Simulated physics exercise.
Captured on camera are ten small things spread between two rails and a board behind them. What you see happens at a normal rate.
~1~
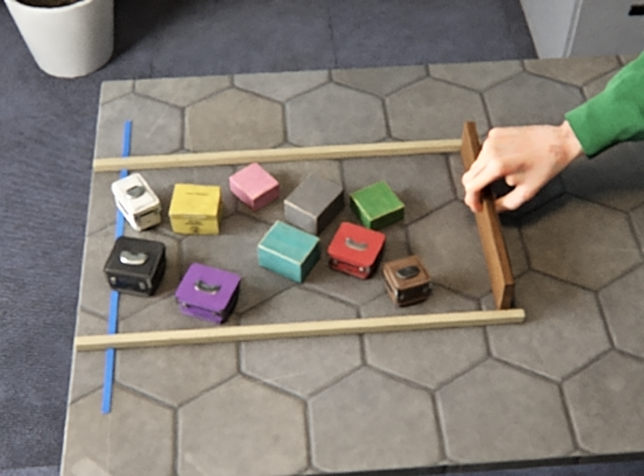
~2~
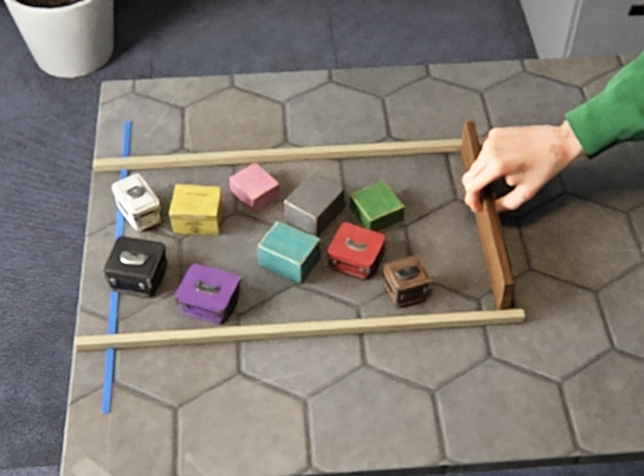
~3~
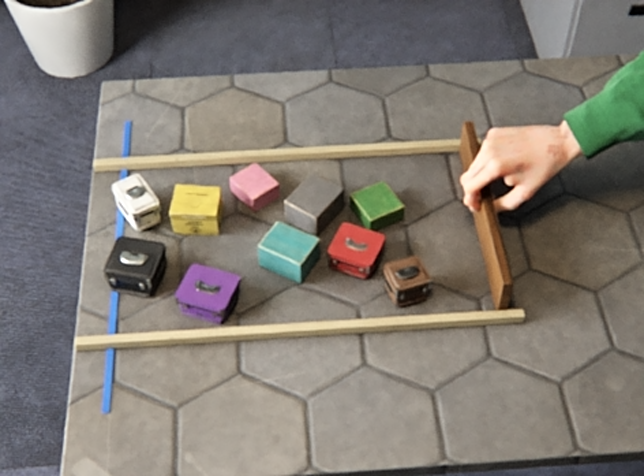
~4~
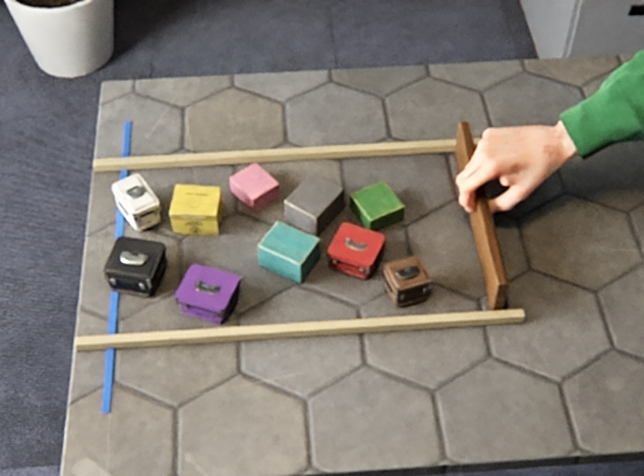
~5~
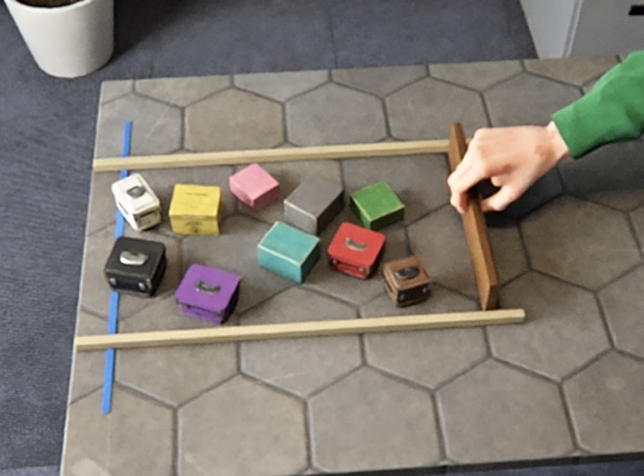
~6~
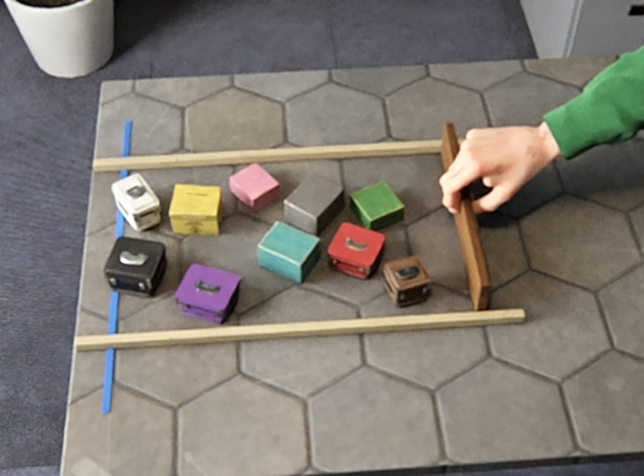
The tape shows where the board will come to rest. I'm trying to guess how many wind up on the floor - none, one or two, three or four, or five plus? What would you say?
The edge claims five or more.
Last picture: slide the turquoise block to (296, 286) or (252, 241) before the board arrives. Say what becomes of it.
Results in order - down; down.
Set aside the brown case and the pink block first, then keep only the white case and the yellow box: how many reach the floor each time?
The number fallen is 5, and in the other try 4.
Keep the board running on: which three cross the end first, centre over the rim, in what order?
It runs the white case, the black case, and lastly the yellow box.
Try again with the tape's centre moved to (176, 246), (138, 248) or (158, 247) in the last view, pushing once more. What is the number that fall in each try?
So, one try after another, the floor gets 3, then 6, then 3.
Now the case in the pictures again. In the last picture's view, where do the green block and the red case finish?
Final positions - green block around (99, 218), red case around (94, 259).
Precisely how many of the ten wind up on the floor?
That totals 6.
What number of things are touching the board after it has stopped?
The count is 4.
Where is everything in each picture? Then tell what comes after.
White case (137, 203); black case (137, 267); yellow box (197, 210); board (486, 212); tape (118, 249), in the first picture.
Black case (137, 267); purple case (209, 294), in the second picture.
Yellow box (197, 210); turquoise block (289, 252), in the third picture.
White case (137, 203); green block (377, 207), in the fourth picture.
Black case (137, 267); grey block (315, 205), in the fifth picture.
White case (137, 203); black case (137, 267); yellow box (197, 210); board (464, 213); tape (118, 249), in the sixth picture.
Soon after, none off yet; white case at rest near (137, 203); black case at rest near (137, 267); yellow box at rest near (197, 210).
At rest, the number that fall off is five or more; fallen, grey block, turquoise block, purple case, yellow box, black case and white case.
